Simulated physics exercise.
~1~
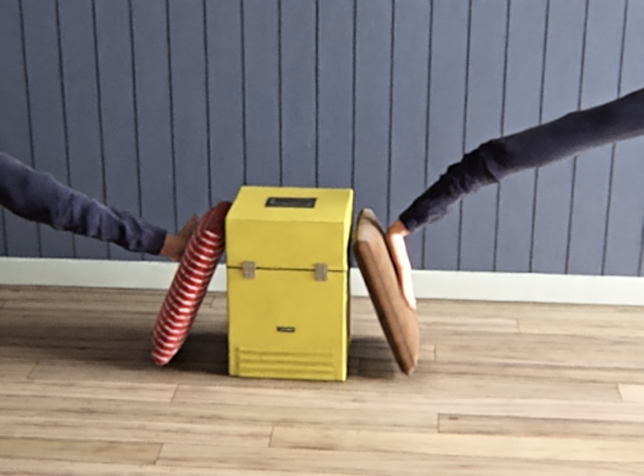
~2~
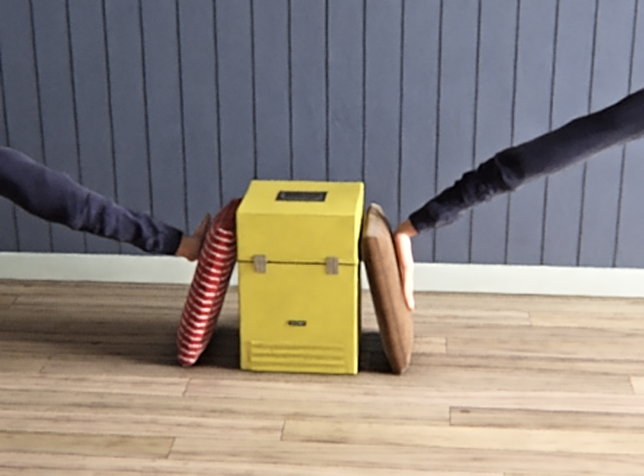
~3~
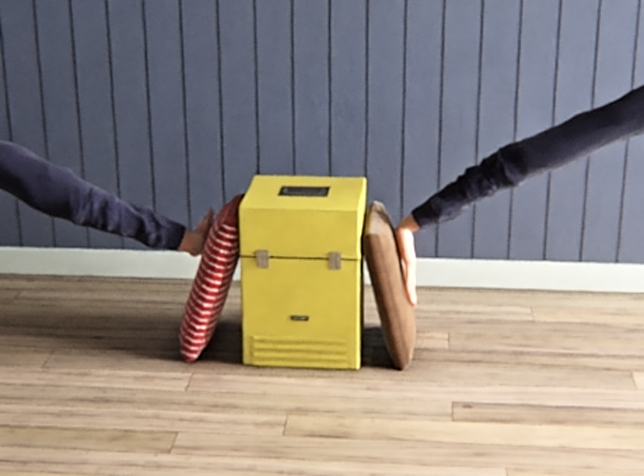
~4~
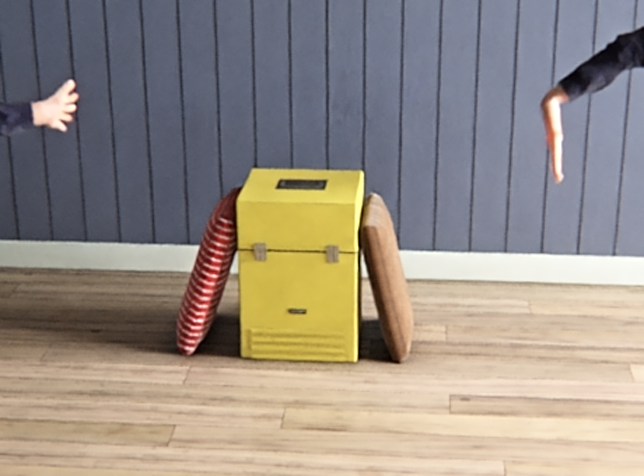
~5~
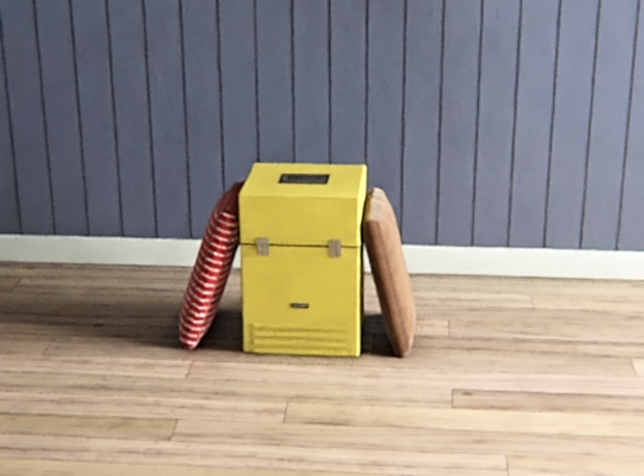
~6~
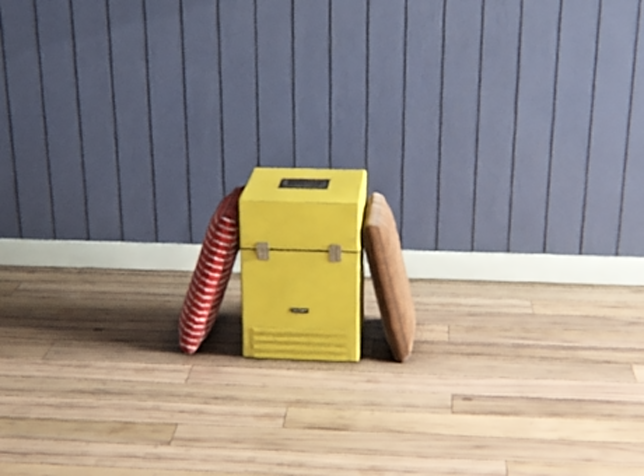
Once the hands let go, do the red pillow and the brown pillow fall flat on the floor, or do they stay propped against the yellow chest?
Both stay propped. The red pillow keeps leaning on the left side of the yellow chest and the brown pillow keeps leaning on the right.
